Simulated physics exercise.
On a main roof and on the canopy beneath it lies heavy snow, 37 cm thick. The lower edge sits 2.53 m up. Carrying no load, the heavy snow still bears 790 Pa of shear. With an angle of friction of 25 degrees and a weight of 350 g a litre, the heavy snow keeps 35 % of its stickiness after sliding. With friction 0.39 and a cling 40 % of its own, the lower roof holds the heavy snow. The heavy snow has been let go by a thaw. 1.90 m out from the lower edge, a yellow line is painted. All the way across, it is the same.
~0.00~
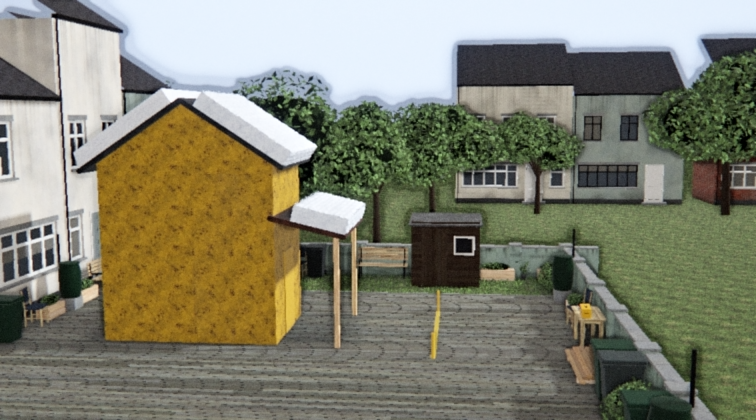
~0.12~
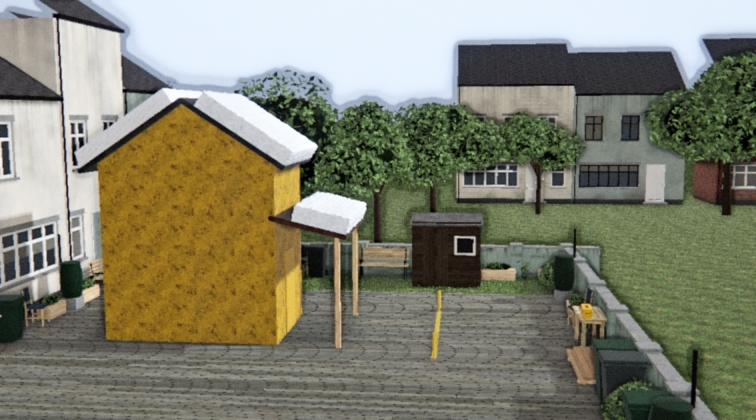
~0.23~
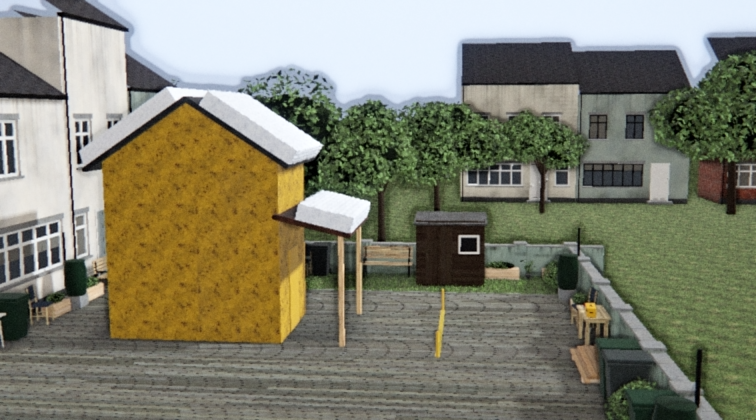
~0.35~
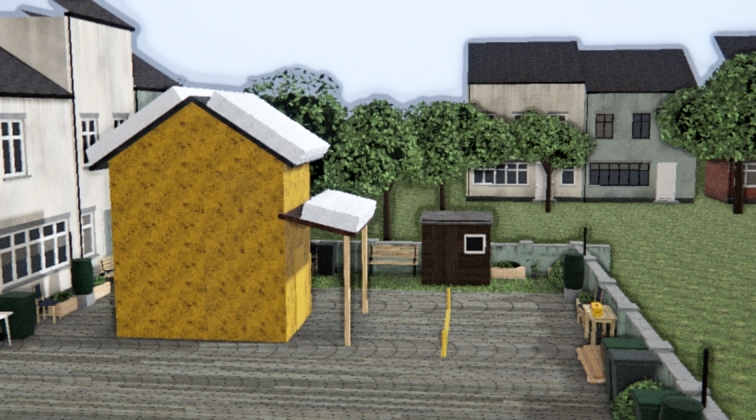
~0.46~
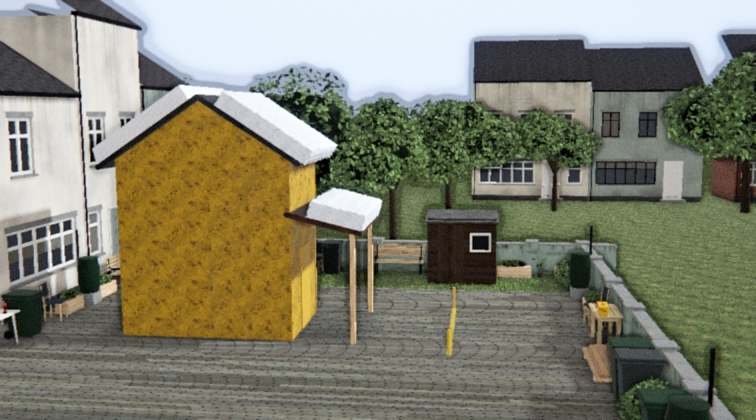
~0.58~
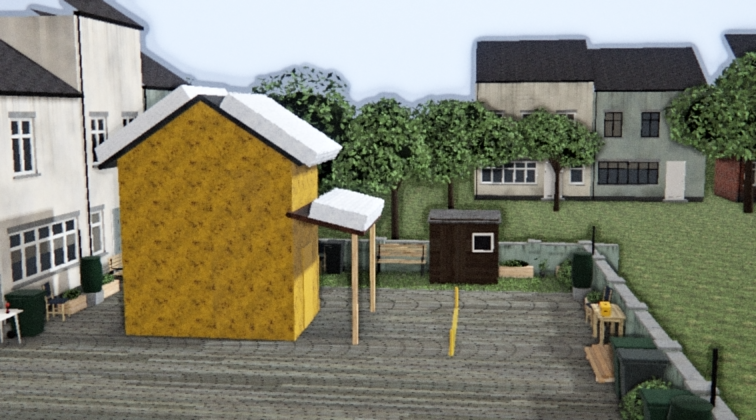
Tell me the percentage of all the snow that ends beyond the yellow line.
It comes to about 20 %.
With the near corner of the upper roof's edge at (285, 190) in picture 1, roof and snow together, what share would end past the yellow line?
I'd put it at close to 1 percent.
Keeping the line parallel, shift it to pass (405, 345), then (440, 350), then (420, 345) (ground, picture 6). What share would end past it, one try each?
In order, some 50, 30 and 40 percent would end past it.
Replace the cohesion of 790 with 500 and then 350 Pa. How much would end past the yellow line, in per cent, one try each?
You'd see 30 percent the first time and 30 percent the second.
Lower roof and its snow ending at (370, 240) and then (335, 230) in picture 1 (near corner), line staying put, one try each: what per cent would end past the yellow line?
Try 1: Near 6 %; try 2: Near 25 %.
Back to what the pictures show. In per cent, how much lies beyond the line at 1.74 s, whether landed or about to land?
About 0 %.
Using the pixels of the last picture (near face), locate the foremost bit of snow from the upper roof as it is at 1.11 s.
Near (341, 202).
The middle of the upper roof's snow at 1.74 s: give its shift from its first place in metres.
Straight-line shift: Around 1.8 m.
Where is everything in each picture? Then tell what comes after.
In the first frame, foremost bit of the heavy snow at (284, 148).
In the second frame, foremost bit of the heavy snow at (285, 148), its middle shifted 7 mm.
In the third frame, foremost bit of the heavy snow at (290, 147), its middle shifted 2.8 cm, 1 % of it past the upper edge, in one piece.
In the fourth frame, foremost bit of the heavy snow at (298, 156), its middle shifted 6.3 cm, 3 % of it past the upper edge, in one piece.
In the fifth frame, foremost bit of the heavy snow at (305, 156), its middle shifted 12 cm, 5 % of it past the upper edge, in one piece.
In the sixth frame, foremost bit of the heavy snow at (310, 148), its middle shifted 18 cm, 8 % of it past the upper edge, in one piece.
After 1.11 s, none is below the lower edge and 0 % is past the line.
After 1.74 s, none is below the lower edge and 0 % is past the line.
After 2.37 s, 22 % is below the lower edge and 0 % is past the line.
After 3.00 s, 66 % is below the lower edge and 11 % is past the line.
After 4.10 s, 69 % is below the lower edge and 20 % is past the line.
